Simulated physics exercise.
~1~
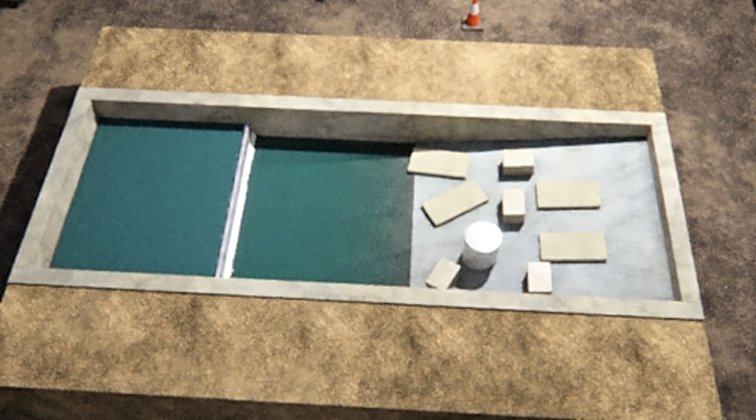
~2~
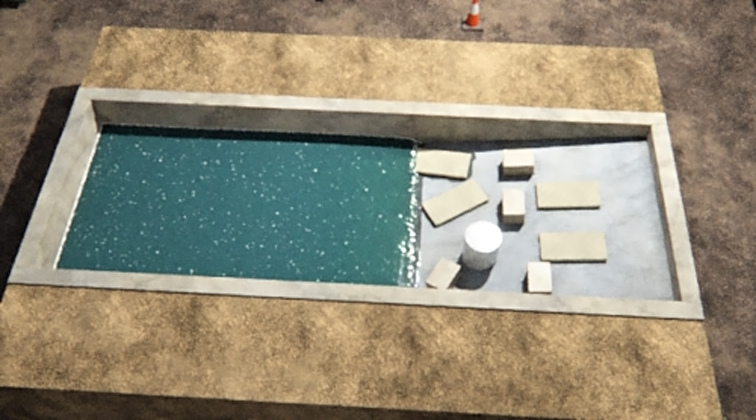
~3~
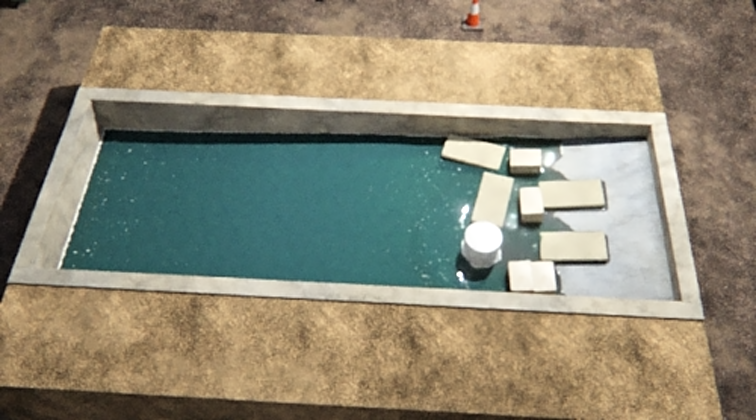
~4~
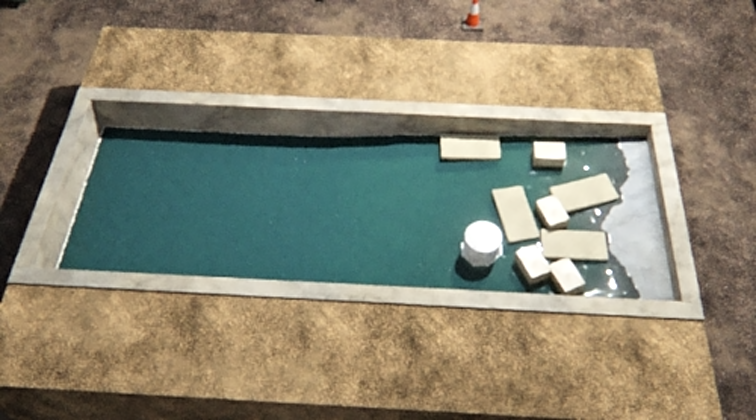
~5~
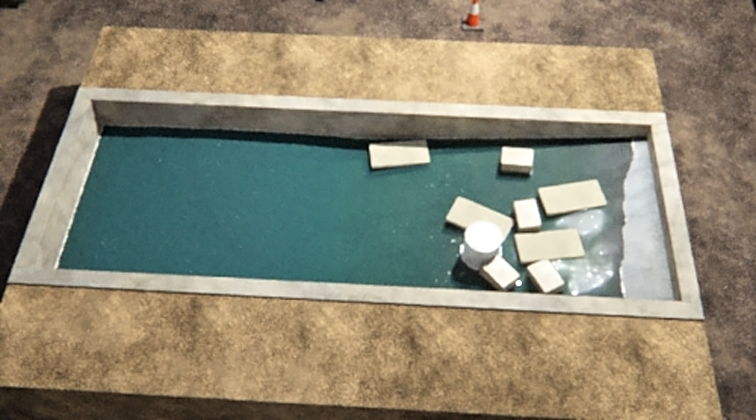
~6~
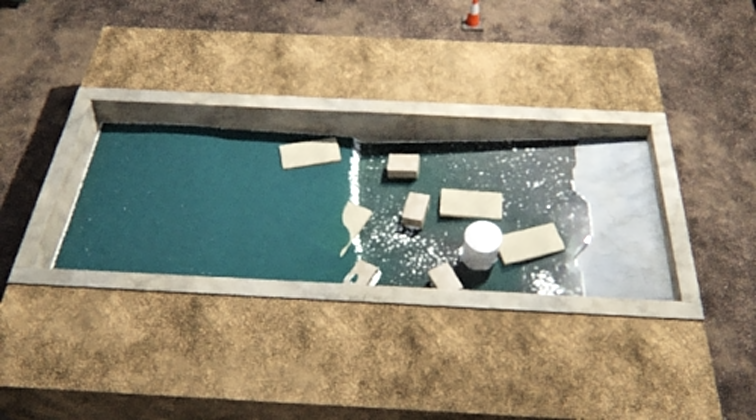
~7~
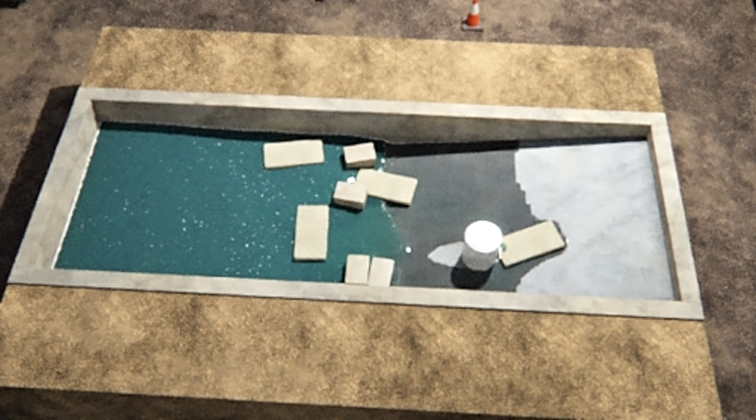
Water surges right up the ramp among pale blocks, then drains back, carrying most left.
